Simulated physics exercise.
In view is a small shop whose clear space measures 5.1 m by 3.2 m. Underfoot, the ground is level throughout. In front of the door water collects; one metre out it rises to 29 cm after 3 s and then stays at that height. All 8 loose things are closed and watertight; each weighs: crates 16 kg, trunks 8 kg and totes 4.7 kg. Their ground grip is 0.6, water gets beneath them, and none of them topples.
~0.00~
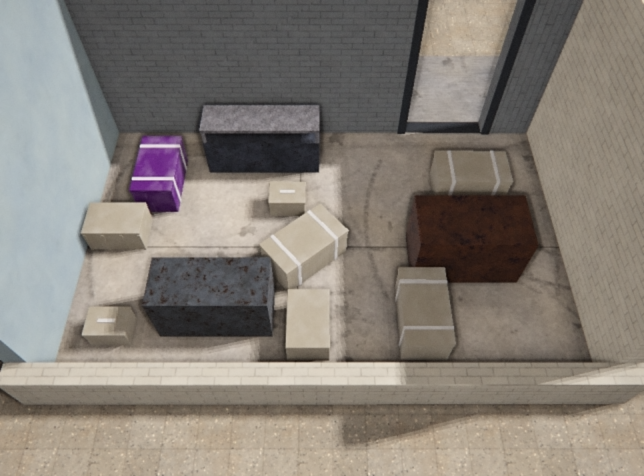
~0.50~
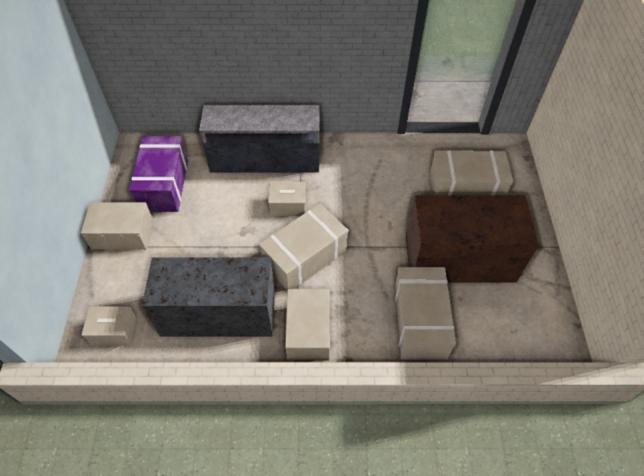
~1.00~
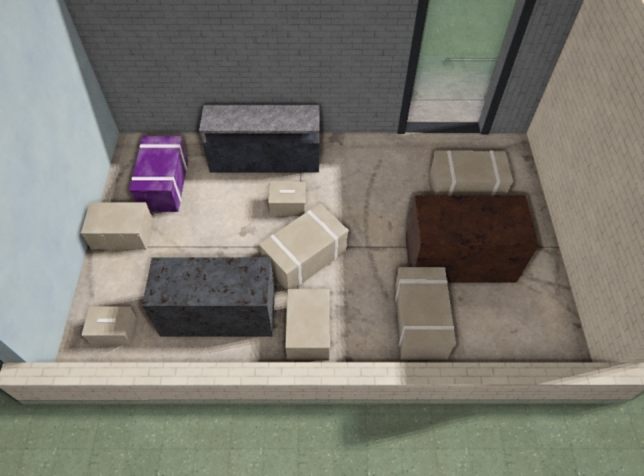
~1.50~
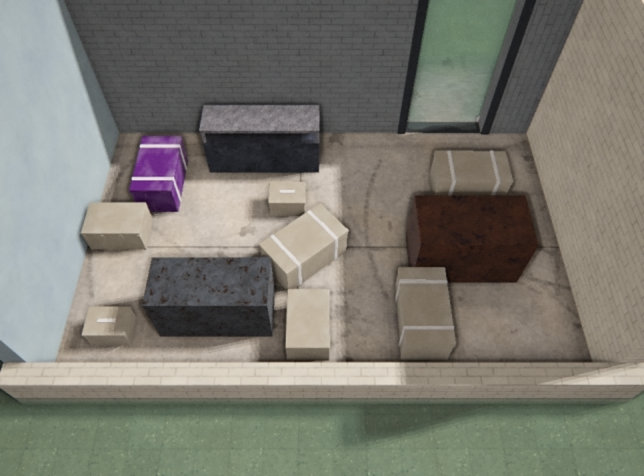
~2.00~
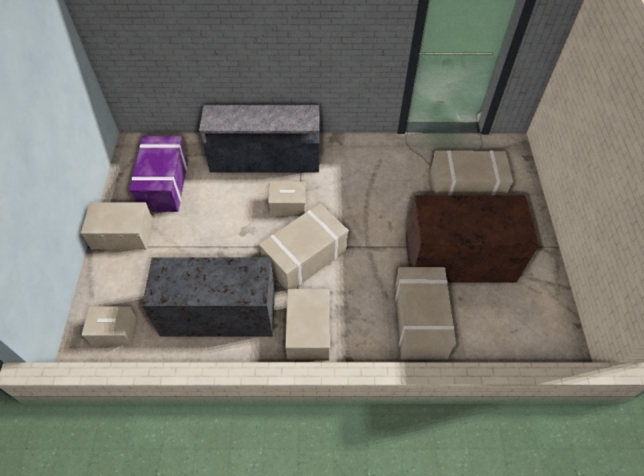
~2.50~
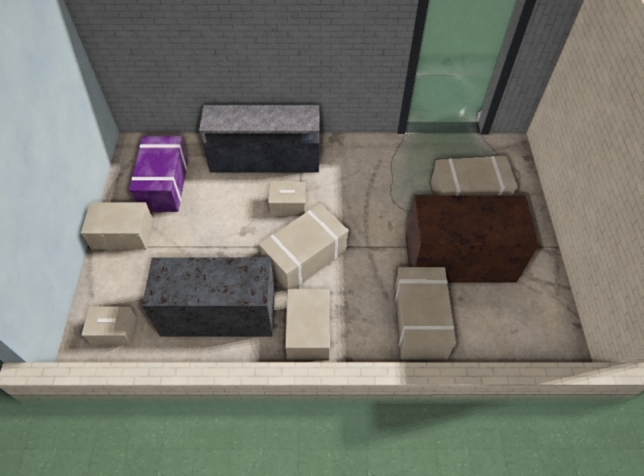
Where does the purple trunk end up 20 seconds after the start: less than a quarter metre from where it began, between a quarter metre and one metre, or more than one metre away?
It is pushed a bit.
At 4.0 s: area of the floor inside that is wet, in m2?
My estimate is roughly 6.5 m2.
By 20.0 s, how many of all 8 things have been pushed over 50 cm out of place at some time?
Count: 8.
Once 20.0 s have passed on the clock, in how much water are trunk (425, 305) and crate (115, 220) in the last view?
Some 22 cm at the first, some 26 cm at the second.
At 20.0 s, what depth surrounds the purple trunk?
About 25 cm.
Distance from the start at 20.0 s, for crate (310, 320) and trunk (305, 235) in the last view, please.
Shifts: 40 cm / 200 cm.
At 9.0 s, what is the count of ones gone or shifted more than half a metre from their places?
Result: 6.
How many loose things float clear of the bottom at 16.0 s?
At that moment 8.
After 4.0 s the purple trunk is near (156, 162), 0.0 m from its start, aground; 1 afloat.
After 9.0 s the purple trunk is near (129, 129), 0.6 m from its start, afloat; 8 afloat.
After 16.0 s the purple trunk is near (142, 122), 0.5 m from its start, afloat; 8 afloat.
After 20.0 s the purple trunk is near (140, 120), 0.5 m from its start, afloat; 8 afloat.
